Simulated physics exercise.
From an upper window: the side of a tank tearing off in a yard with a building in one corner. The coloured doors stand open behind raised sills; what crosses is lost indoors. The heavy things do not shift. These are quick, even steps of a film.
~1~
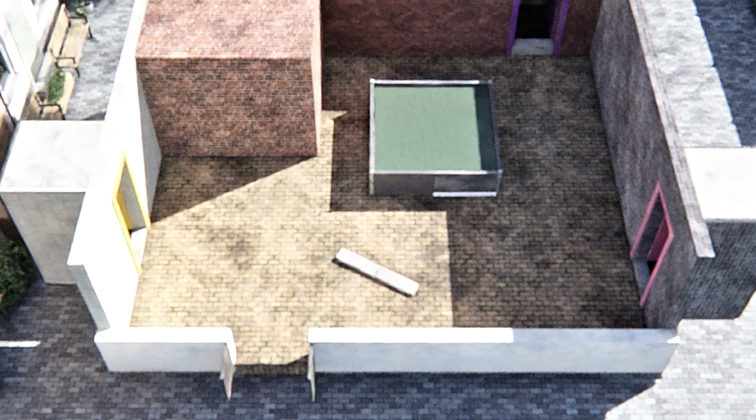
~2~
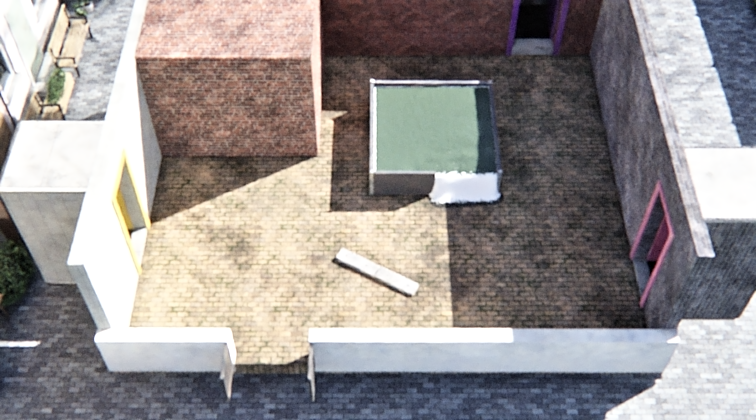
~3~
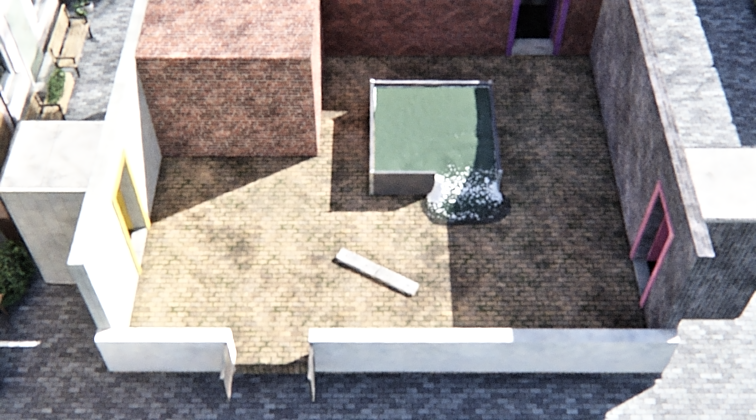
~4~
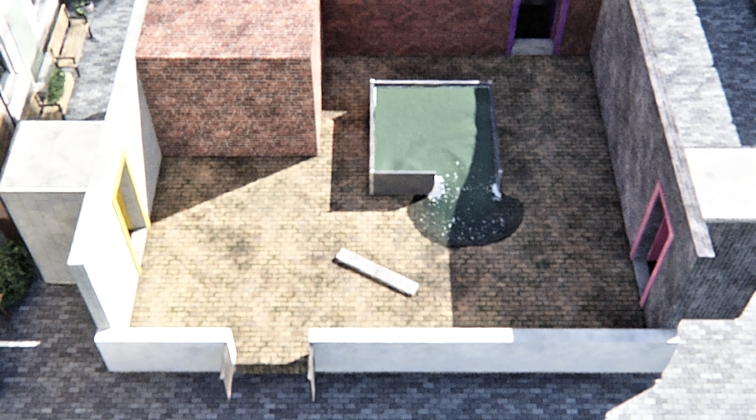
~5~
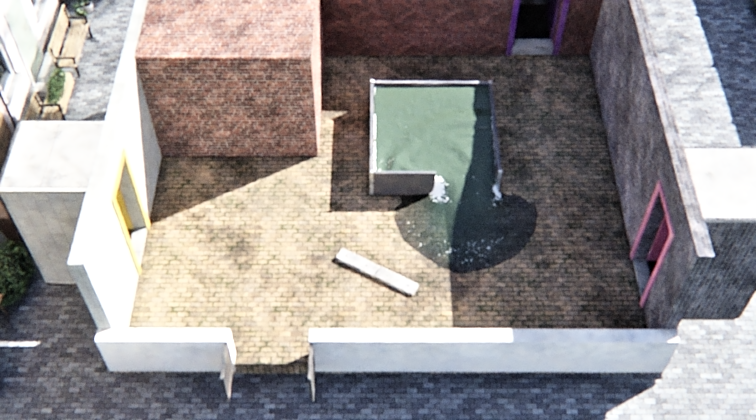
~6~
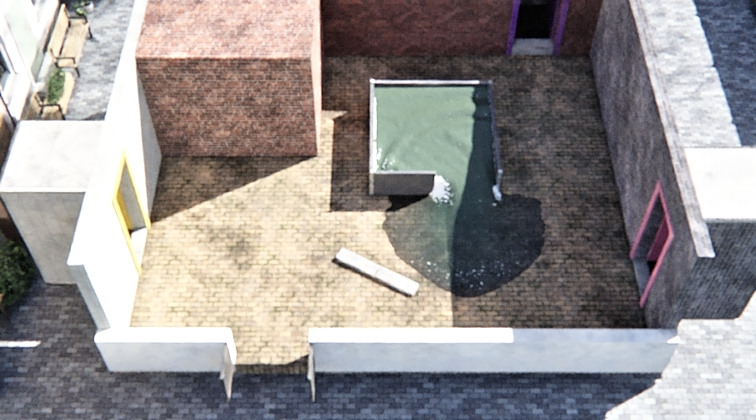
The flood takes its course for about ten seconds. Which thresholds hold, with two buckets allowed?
In the end: The pink door takes more than that; the yellow door stays under that; the purple door stays under that.
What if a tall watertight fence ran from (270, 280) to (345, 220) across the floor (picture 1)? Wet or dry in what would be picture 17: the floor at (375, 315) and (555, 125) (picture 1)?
One after the other: Under water, dry.
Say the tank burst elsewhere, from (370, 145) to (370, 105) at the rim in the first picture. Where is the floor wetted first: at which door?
The yellow one.
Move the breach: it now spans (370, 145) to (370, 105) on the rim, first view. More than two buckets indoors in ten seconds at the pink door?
One by one: The pink door lets less in.
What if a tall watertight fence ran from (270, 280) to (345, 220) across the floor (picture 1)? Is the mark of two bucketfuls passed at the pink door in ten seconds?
Pink takes more.
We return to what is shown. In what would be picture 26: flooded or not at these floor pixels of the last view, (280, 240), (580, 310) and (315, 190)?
In that order: No water, awash, no water.
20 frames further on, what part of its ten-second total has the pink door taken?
I make it 15 per cent.
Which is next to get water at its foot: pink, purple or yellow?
It is the one in pink.
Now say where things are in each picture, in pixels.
Still water in the open tank at (433, 128), in the first picture.
The front is at (432, 198), out from the gap at (465, 185), in the second picture.
The front is at (439, 221), out from the gap at (465, 187), in the third picture.
Water pours out at (465, 187) and has run to (447, 244), in the fourth picture.
The front is at (459, 268), out from the gap at (465, 187), in the fifth picture.
The front is at (457, 291), out from the gap at (465, 187), in the sixth picture.
A moment on, water covers 20 % of the floor; the pink door not reached, the yellow door not reached, the purple door not reached.
Next, water covers 30 % of the floor; the pink door wet at the sill, nothing in, the yellow door not reached, the purple door not reached.
Then, water covers 35 % of the floor; the pink door over two buckets in, the yellow door not reached, the purple door not reached.
Later, water covers 65 % of the floor; the pink door over two buckets in, the yellow door wet at the sill, nothing in, the purple door not reached.
In the end, water covers 85 % of the floor; the pink door far over two buckets in, the yellow door wet at the sill, nothing in, the purple door wet at the sill, nothing in.
